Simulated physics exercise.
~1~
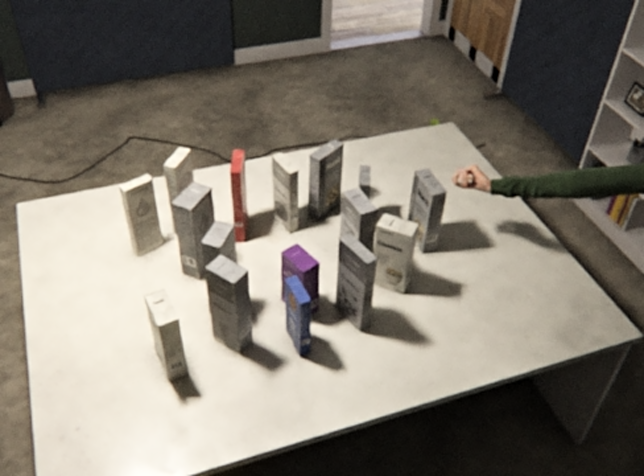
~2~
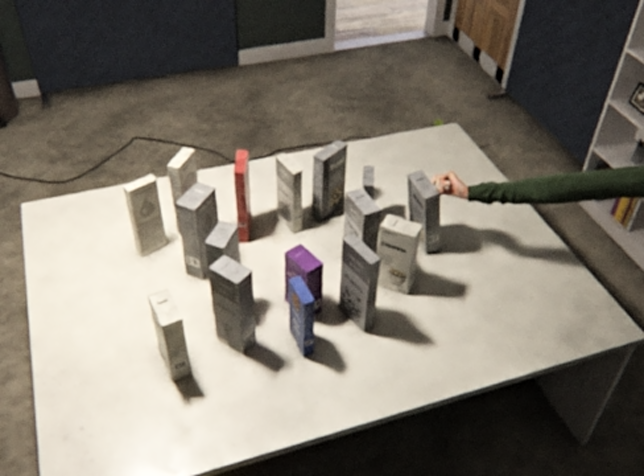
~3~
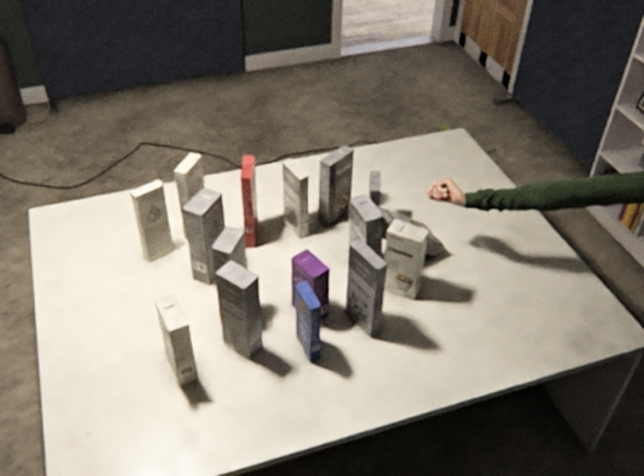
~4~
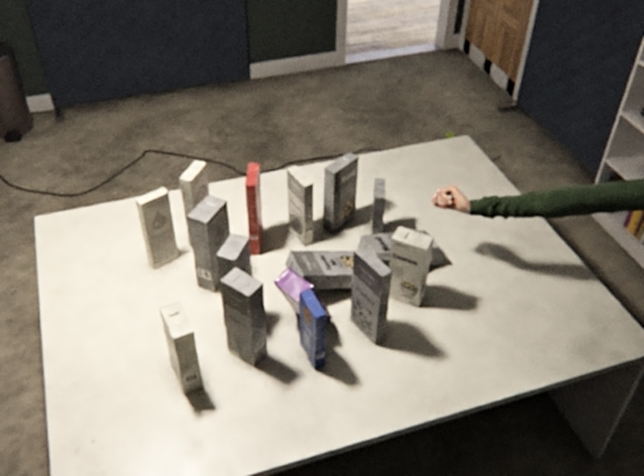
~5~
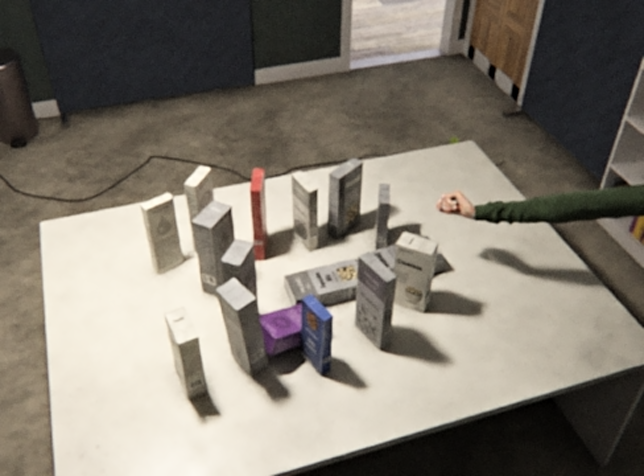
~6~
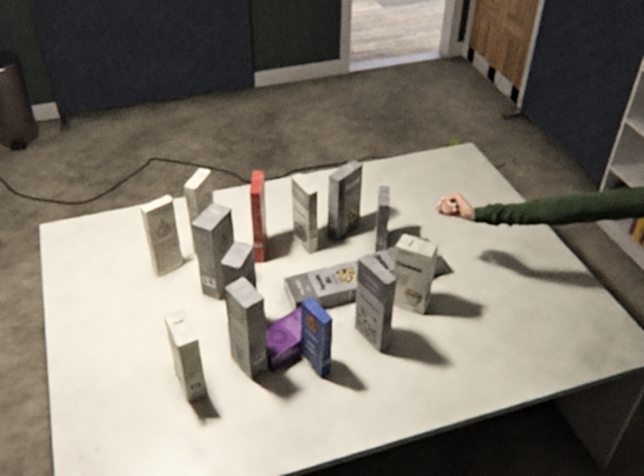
A hand on a green-sleeved arm reaches in from the right and tips a grey box at the right side of a white table crowded with upright boxes. That box topples leftward among its neighbours while the hand stays raised. A second grey box near the middle then goes over to the left, and the purple box in front of it leans and falls too. The purple box ends up lying between a standing grey box and the blue one. The red box, the blue box and all the others remain standing around the three fallen ones.
